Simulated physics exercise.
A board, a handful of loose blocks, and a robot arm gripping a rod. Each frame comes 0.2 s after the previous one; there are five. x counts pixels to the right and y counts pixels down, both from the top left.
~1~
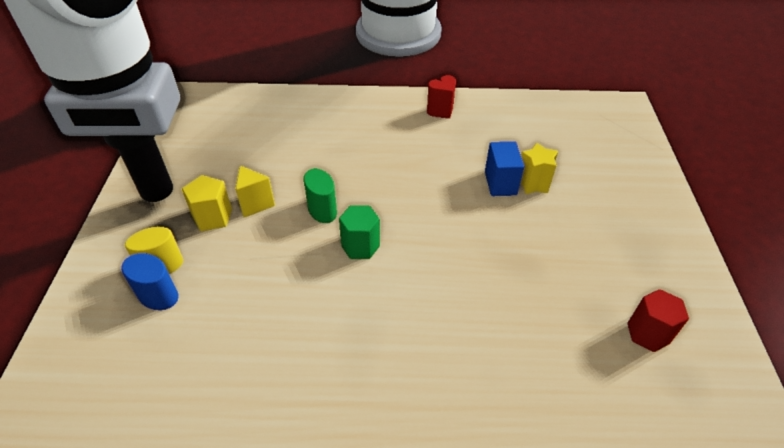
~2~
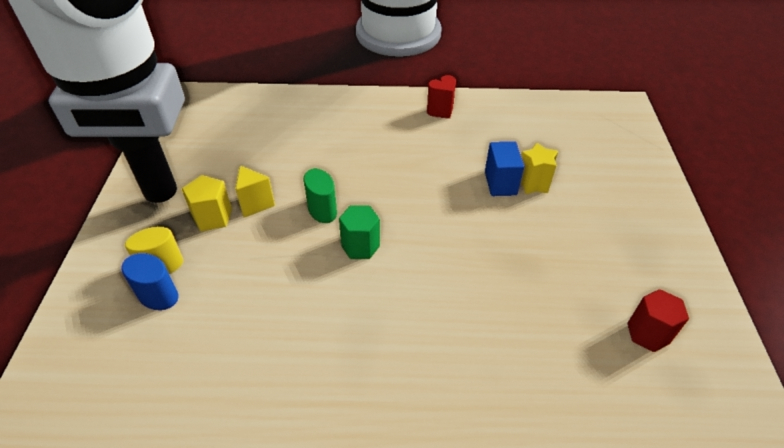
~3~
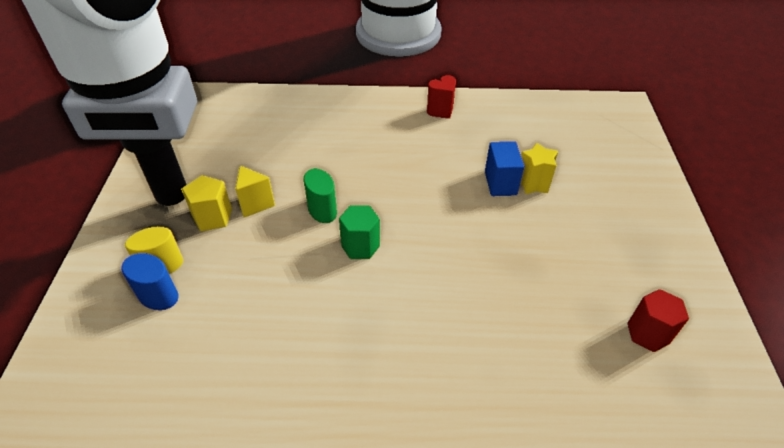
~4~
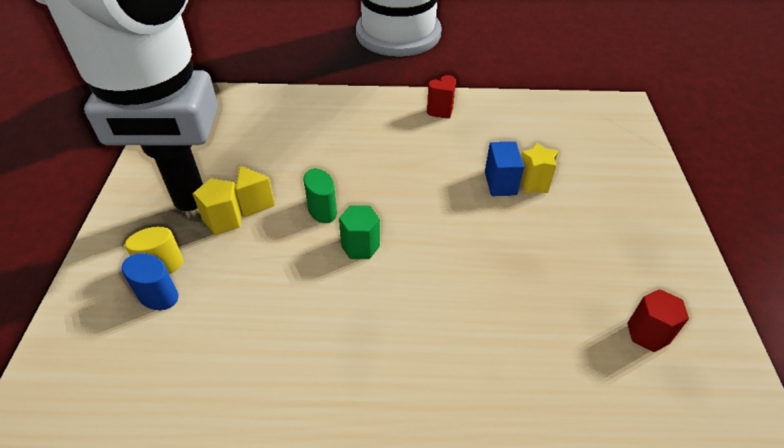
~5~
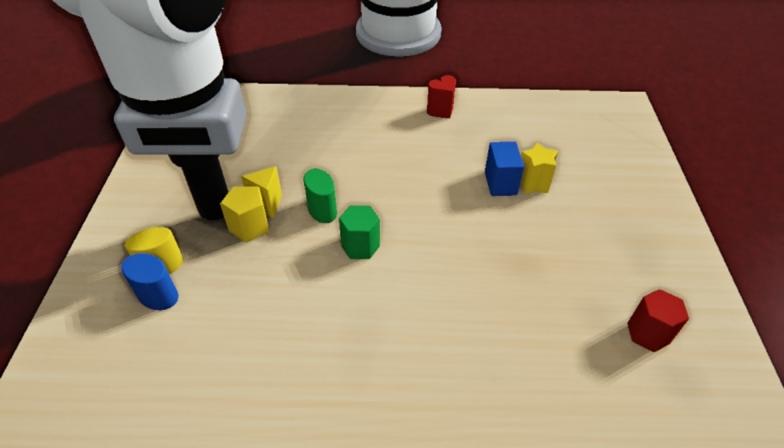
At the start, a robot arm holds a black rod at the left of a wooden table scattered with colored blocks. The rod slides a little right toward the yellow pentagon, then pushes it right against the yellow triangular block, which shifts and turns slightly while the other blocks stay still.
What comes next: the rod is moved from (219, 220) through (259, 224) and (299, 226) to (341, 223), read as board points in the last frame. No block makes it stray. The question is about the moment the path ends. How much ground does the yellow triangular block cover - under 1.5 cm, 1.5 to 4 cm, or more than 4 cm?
The displacement of the yellow triangular block is below 1.5 cm.
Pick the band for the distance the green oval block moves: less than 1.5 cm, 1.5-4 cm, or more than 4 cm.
Between 1.5 and 4 cm.
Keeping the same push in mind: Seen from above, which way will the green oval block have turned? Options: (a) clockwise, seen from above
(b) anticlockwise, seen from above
b
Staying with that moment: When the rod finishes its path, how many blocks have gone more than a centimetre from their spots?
My answer is three or more.
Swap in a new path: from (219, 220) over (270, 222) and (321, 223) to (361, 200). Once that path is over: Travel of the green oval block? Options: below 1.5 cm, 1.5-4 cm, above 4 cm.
The displacement of the green oval block is above 4 cm.
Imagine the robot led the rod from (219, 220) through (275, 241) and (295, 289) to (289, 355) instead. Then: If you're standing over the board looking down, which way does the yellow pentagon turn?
I'd predict that, seen from above, the yellow pentagon rotates counter-clockwise.
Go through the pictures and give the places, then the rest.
Tip of the rod at (158, 192), middles of tops, yellow pentagon at (203, 188), yellow triangular block at (248, 177), green oval block at (319, 181), green hexagon at (359, 217), in the first picture.
Rod at (161, 193), nothing pushed, in the second picture.
Rod at (172, 196), nothing pushed, in the third picture.
Rod at (191, 201), yellow pentagon at (215, 191), in the fourth picture.
Rod at (216, 210), yellow pentagon at (242, 198), yellow triangular block at (261, 177), green oval block at (319, 181), green hexagon at (359, 217), in the fifth picture.
The first path, step by step. One third of the way, rod at (257, 214); yellow pentagon at (284, 205).
Two thirds of the way, rod at (298, 216); yellow pentagon at (326, 212), turned 25° clockwise; yellow triangular block at (266, 176), turned 25° anticlockwise; green hexagon at (363, 218).
At the end, rod at (340, 213); yellow pentagon at (351, 219), turned 45° clockwise; yellow triangular block at (266, 176), turned 25° anticlockwise; green oval block at (339, 173), turned 70° anticlockwise; green hexagon at (387, 229).
